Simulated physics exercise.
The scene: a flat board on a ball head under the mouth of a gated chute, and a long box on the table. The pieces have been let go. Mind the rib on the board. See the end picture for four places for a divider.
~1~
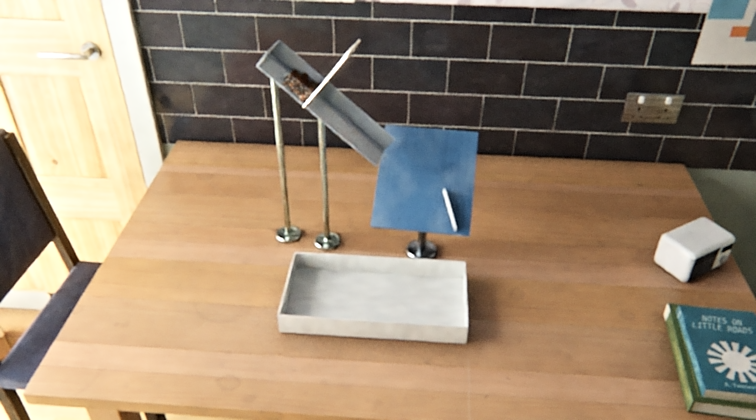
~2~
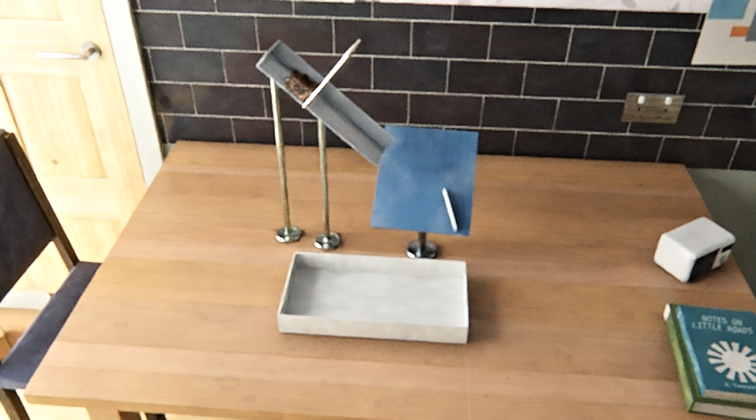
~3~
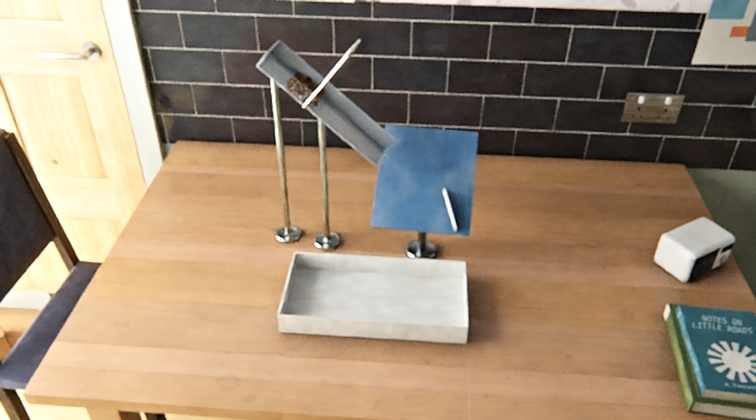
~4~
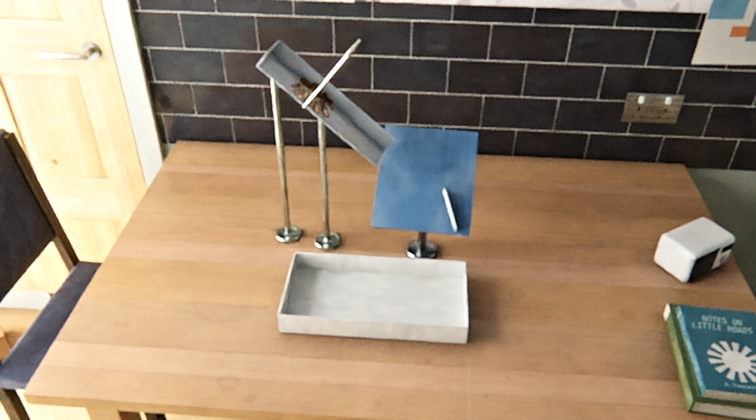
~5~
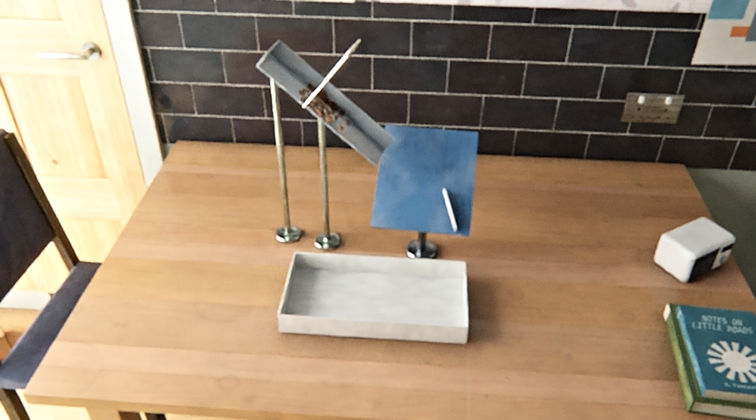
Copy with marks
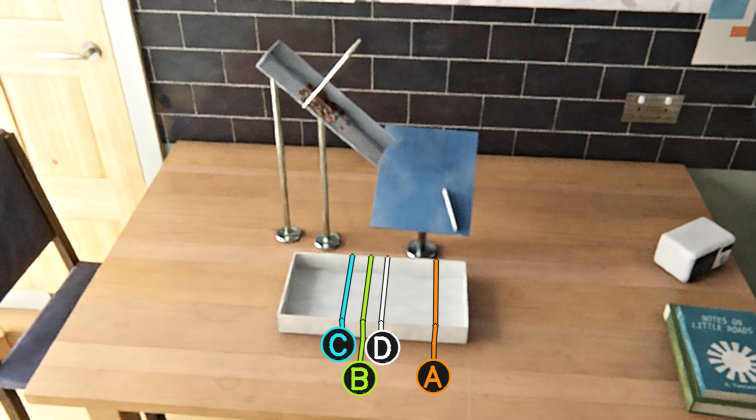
A sloping grey chute on thin metal stands rises above a light wooden table, seen from slightly above in a room with dark brick tiles and a pale door at left. A tilted blue board with a white rib sits below its mouth, behind an empty whitish box, with a white device and teal book at right. Small brown pieces slide partway down the chute past a pale stick, while the camera stays still.
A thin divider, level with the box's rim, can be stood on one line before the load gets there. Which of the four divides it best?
Use line A.
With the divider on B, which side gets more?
The right side.
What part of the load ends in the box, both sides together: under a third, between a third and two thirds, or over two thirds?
It is over two thirds.
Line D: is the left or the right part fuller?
Right.
On the marked copy, line A crosses the front rim at (435, 325); line B crosses the front rim at (362, 320); line C crosses the front rim at (342, 319); line D crosses the front rim at (381, 321).
Choosing A, of what is caught, about a third on the left of the divider, about two thirds on the right.
Choosing B, of what is caught, none on the left of the divider, all on the right.
Choosing C, of what is caught, none on the left of the divider, all on the right.
Choosing D, of what is caught, none on the left of the divider, all on the right.
